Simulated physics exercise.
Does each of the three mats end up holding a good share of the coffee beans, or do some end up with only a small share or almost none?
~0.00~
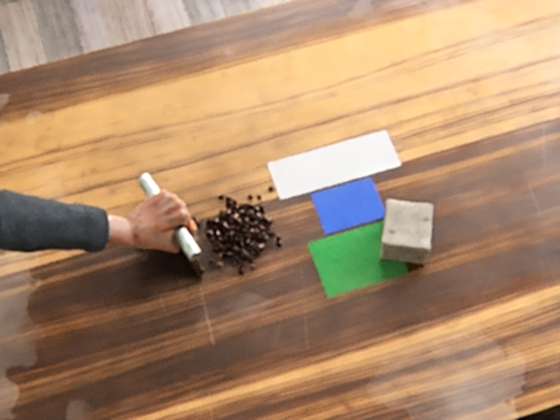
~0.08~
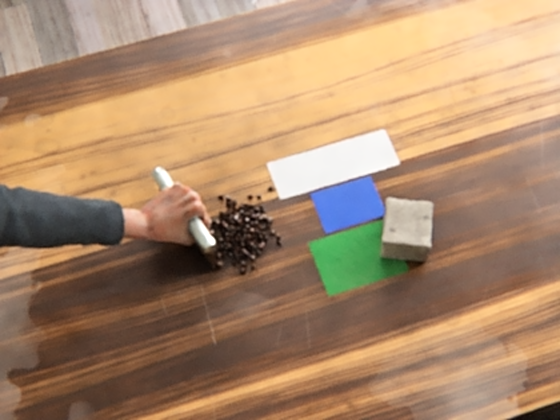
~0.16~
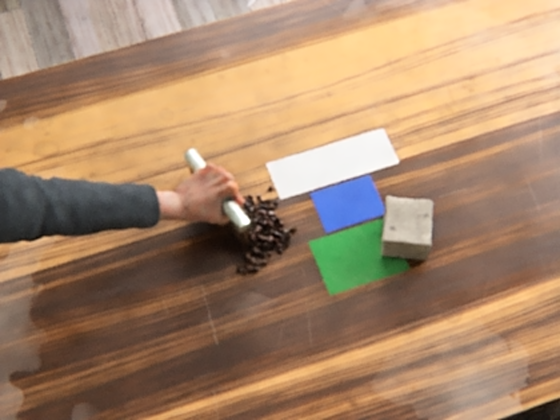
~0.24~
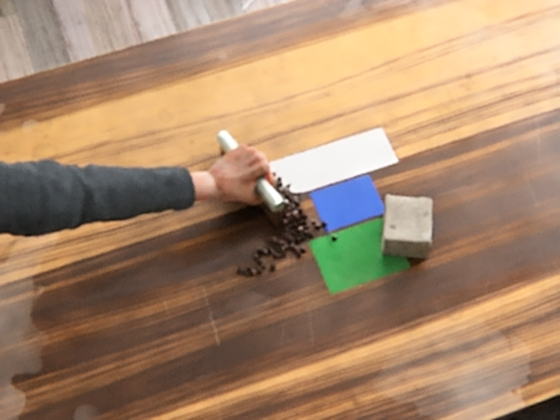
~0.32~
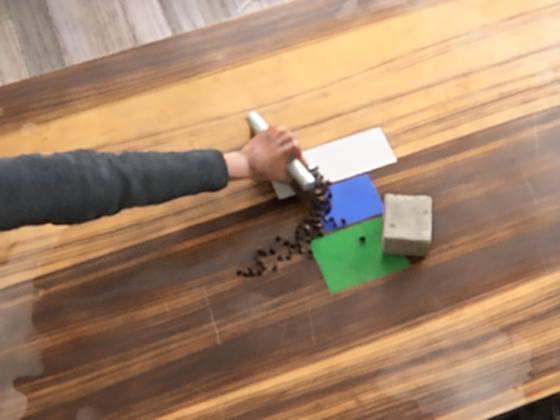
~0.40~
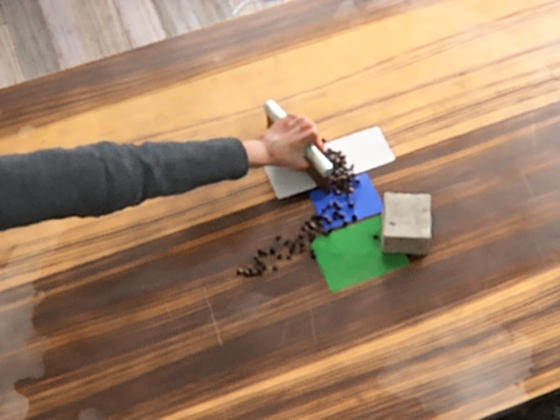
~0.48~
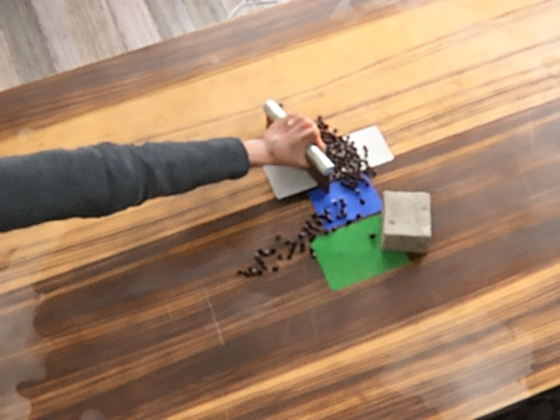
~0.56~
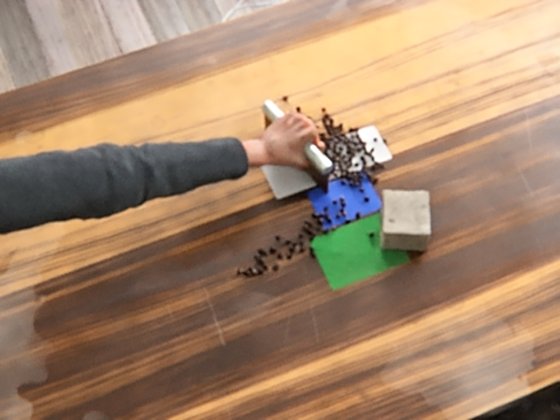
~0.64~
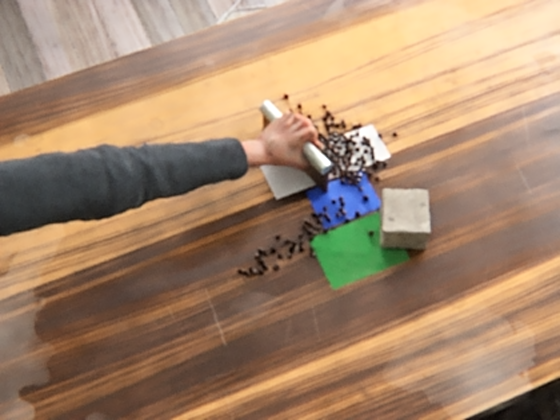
Some end up with little. The white mat holds a good share of the beans, while the blue mat has only a smaller share and the green mat has almost none.
